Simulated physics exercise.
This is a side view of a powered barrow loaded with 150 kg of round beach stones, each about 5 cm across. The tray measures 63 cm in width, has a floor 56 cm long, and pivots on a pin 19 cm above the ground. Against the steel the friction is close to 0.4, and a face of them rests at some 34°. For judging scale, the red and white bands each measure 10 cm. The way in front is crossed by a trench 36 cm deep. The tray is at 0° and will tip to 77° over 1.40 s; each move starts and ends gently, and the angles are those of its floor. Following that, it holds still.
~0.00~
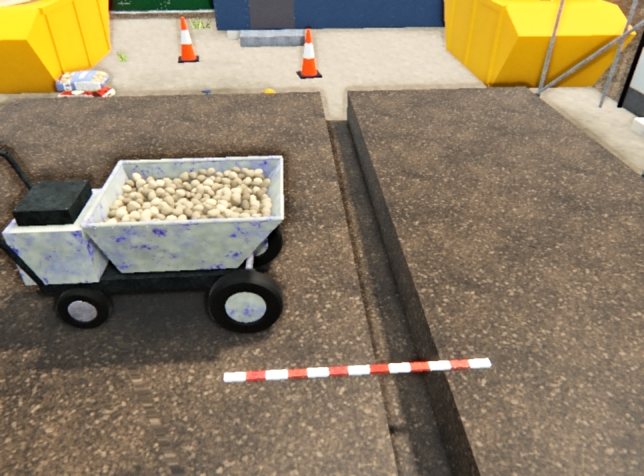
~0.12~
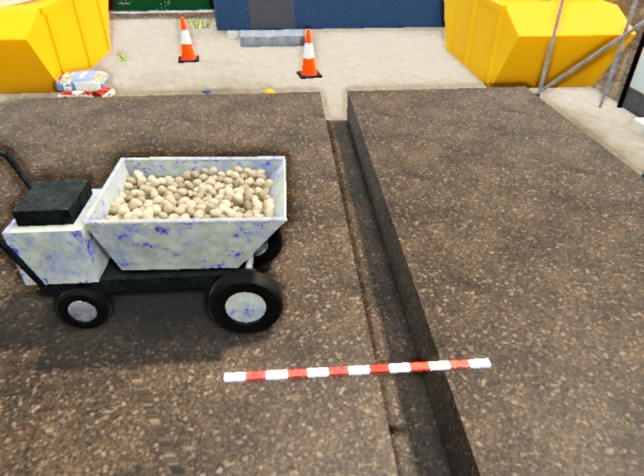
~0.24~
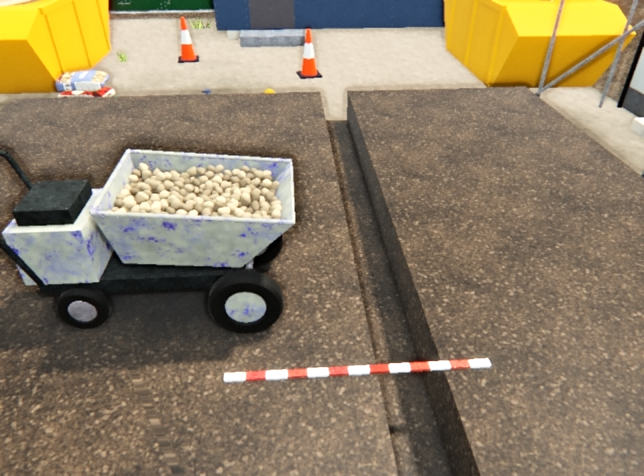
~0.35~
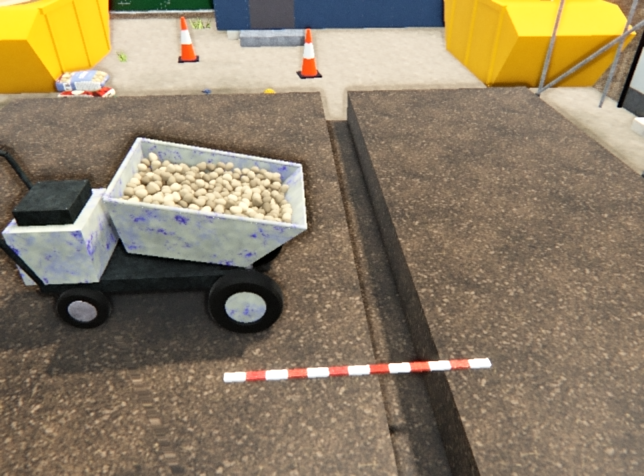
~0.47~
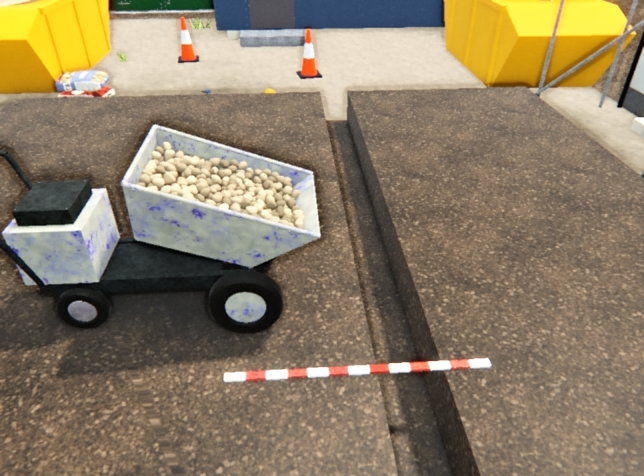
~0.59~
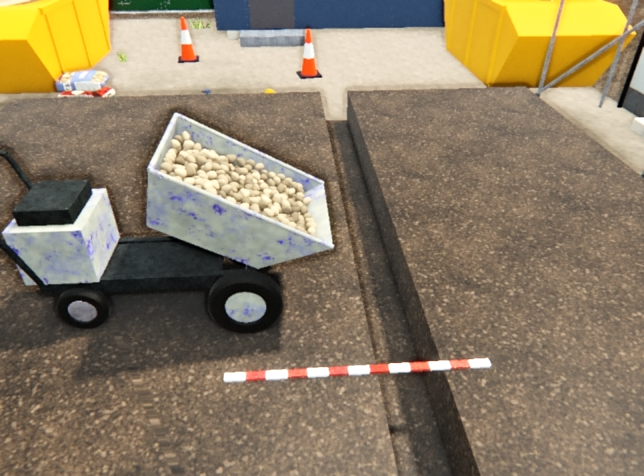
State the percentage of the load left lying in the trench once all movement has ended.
The share left there is about 100 per cent.
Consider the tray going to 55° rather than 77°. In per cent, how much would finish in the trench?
Roughly 60 per cent would end in the trench.
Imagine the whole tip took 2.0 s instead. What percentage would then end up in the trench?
Then some 100 per cent would.
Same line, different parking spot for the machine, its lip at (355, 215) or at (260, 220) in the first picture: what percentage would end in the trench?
About 30 and 75 per cent.
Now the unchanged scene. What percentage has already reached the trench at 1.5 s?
I'd put it near 65 per cent.
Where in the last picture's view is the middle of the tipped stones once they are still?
Roughly at (386, 319).
After 1.0 s the floor is at 65°; 99 % in the tray, 1 % short of the trench; the foremost stones are at (364, 267).
After 1.5 s the floor is at 77°; 35 % in the tray, 1 % short of the trench, 63 % in the trench; the foremost stones are at (405, 311).
After 1.9 s the floor is at 77°; 9 % in the tray, 1 % short of the trench, 90 % in the trench; the foremost stones are at (402, 299).
After 3.8 s the floor is at 77°; 0 % in the tray, 100 % in the trench; the foremost stones are at (406, 312).
